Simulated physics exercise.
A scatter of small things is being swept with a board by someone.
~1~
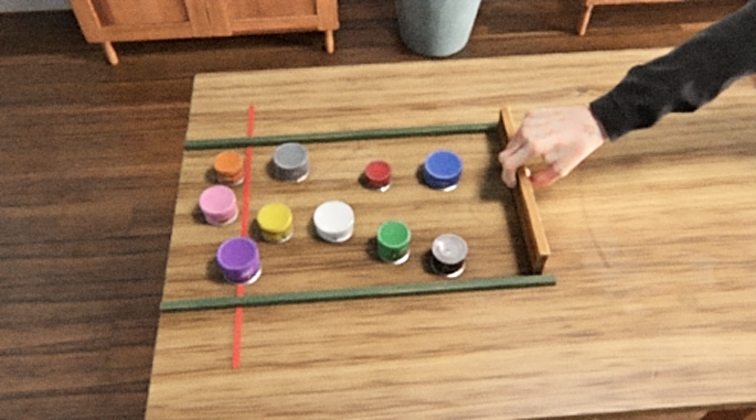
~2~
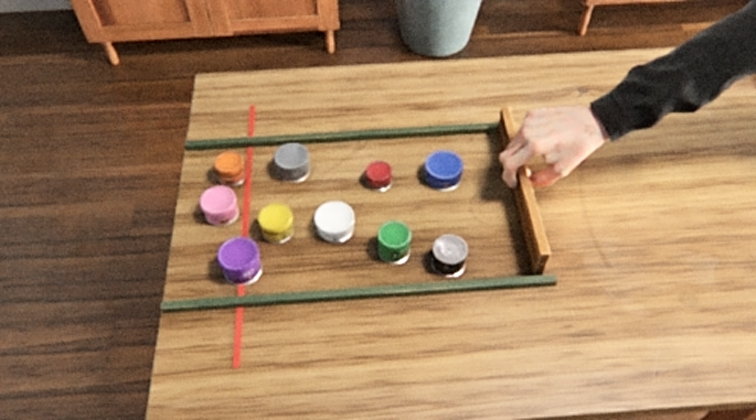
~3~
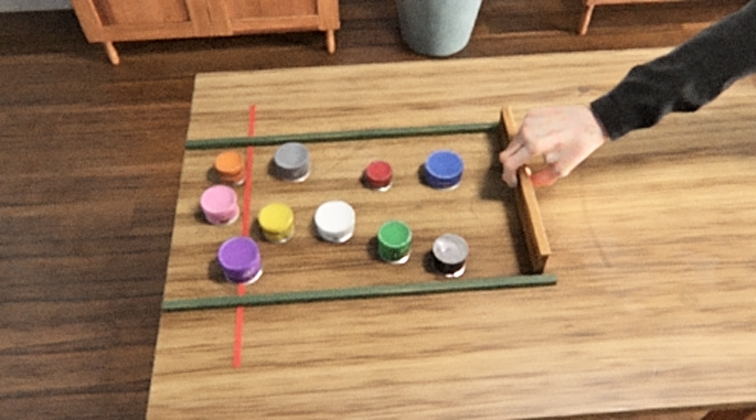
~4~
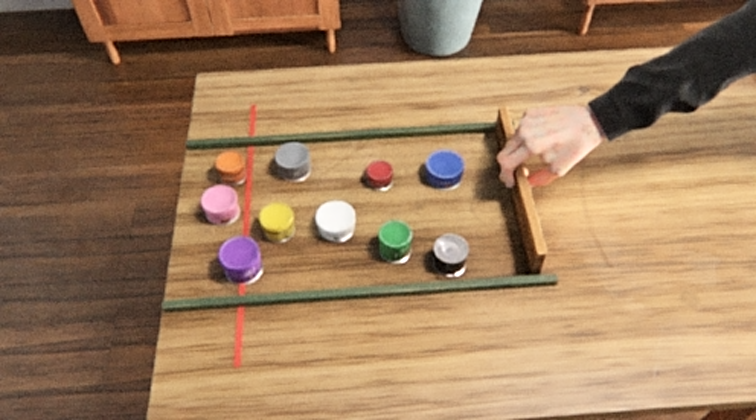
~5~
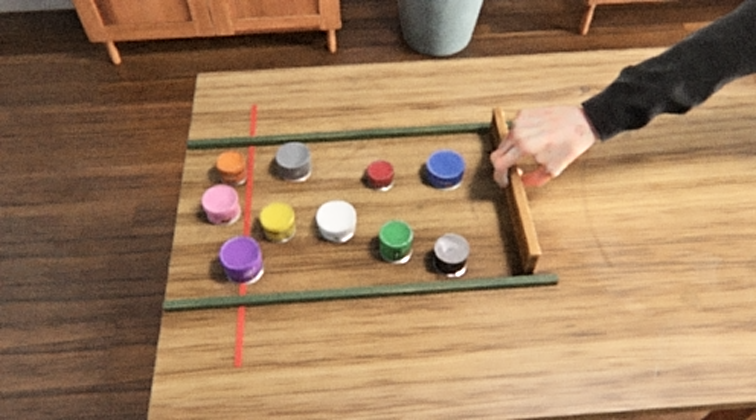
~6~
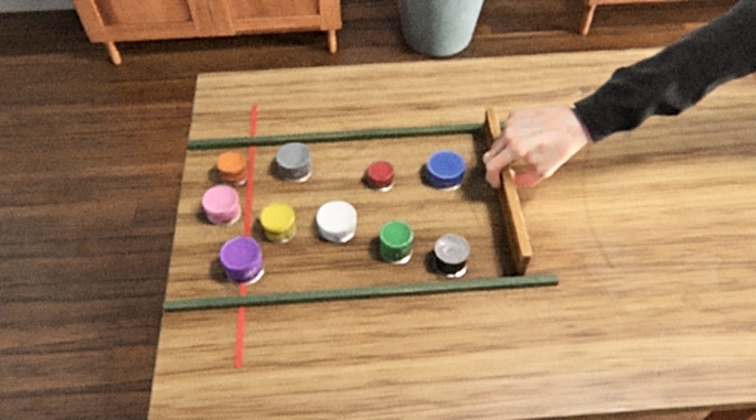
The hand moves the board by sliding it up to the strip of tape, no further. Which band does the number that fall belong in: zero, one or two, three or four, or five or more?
It belongs in the zero band.
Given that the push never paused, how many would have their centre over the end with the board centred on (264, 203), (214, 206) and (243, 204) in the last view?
Respectively, 0, 5 and 1.
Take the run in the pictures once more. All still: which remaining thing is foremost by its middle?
Result: Pink pot.
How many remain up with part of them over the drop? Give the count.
Tally: 1.
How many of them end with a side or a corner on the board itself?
5 in contact.
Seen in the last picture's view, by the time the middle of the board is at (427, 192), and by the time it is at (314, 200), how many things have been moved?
The count reaches 4 first and 7 second.
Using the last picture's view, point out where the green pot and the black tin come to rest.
The green pot settles near (227, 246); as for the black tin, near (225, 277).
Early on, none off yet; pink pot at rest near (222, 206); orange tin at rest near (233, 169); purple tin at rest near (243, 261).
Finally, the number that fall off is zero.
